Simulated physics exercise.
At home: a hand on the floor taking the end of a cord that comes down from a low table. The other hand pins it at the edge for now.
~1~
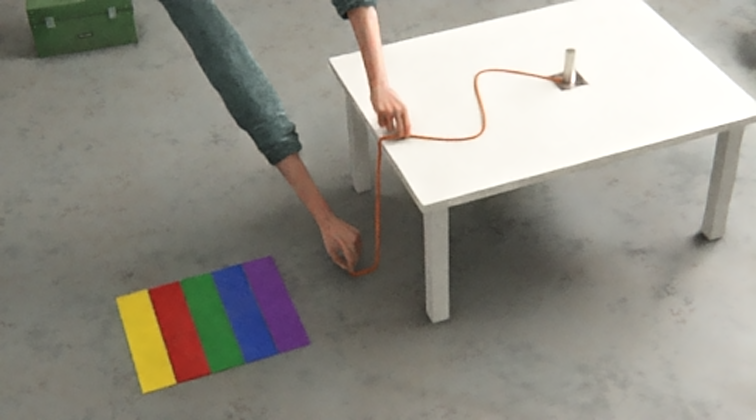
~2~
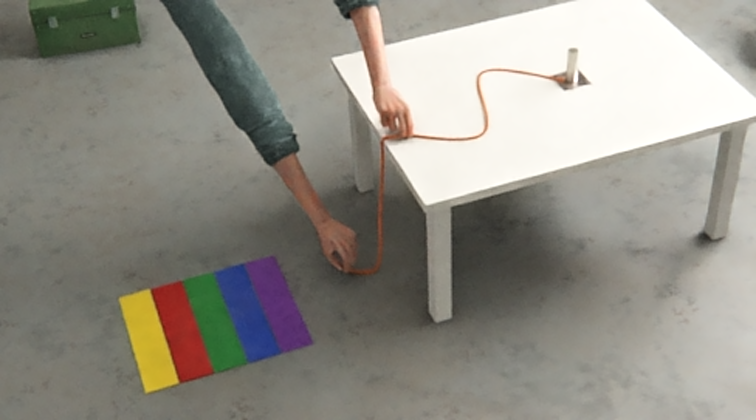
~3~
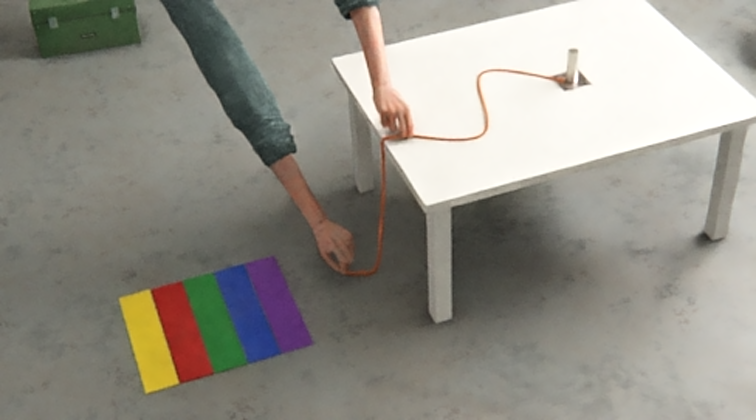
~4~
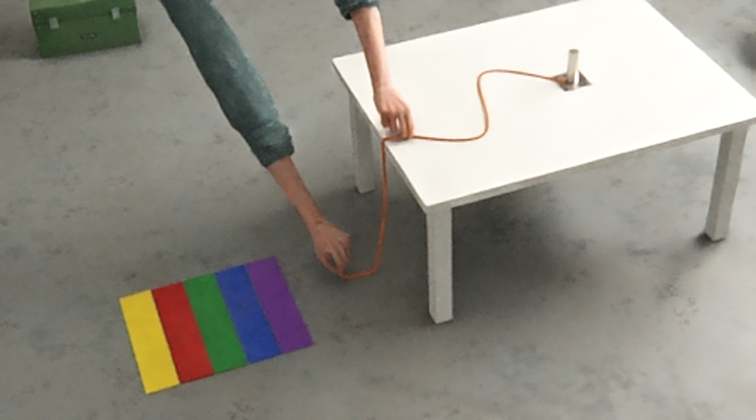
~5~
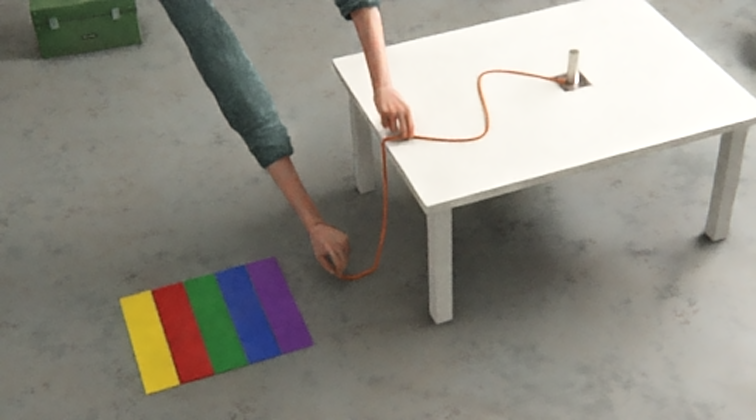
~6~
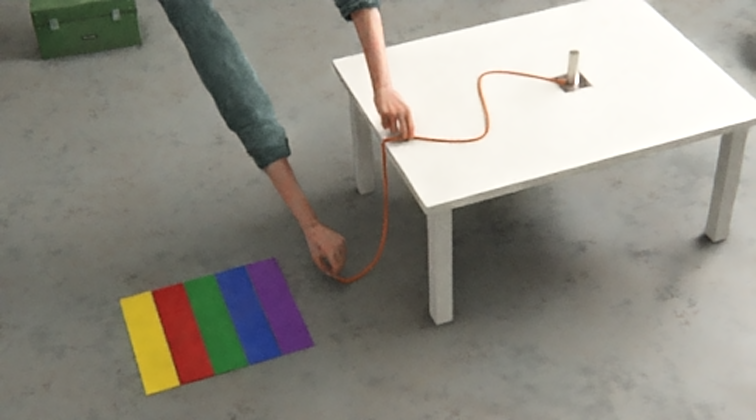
A hand near the floor drew the end of an orange cord slightly left, toward a mat of coloured stripes, while the other hand kept the cord pressed at the white table's edge.
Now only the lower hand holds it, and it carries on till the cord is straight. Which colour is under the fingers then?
The end stops over the yellow strip.
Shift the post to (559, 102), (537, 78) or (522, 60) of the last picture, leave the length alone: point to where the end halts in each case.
The places are (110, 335), (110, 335) and (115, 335).
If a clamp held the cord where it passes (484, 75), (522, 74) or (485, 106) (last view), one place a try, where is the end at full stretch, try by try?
In that order: (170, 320), (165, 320) and (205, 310).
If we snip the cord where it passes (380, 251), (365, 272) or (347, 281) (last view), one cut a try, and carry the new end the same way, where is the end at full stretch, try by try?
About (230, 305), (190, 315) and (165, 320).
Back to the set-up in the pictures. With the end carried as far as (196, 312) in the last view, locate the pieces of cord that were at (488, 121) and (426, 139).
About (411, 127), and the other about (364, 180).
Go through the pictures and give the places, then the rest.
The first frame shows end (348, 267); purple (288, 331); blue (255, 341); green (222, 351); red (189, 360); yellow (154, 370).
The second frame shows end (344, 269); cord through (527, 73) (480, 89) (482, 134) (407, 135) (382, 187) (380, 248).
The third frame shows end (340, 270).
The fourth frame shows end (337, 271); cord through (528, 74) (480, 90) (482, 135) (408, 136) (385, 187) (380, 249).
The fifth frame shows end (336, 272).
The sixth frame shows end (332, 274); cord through (528, 75) (481, 91) (483, 136) (408, 137) (386, 188) (381, 250).
A little later, end near (196, 312); over green.
Next, end near (162, 322); over red.
When it is tight, end near (142, 327); over yellow. It gets as far as the yellow strip.
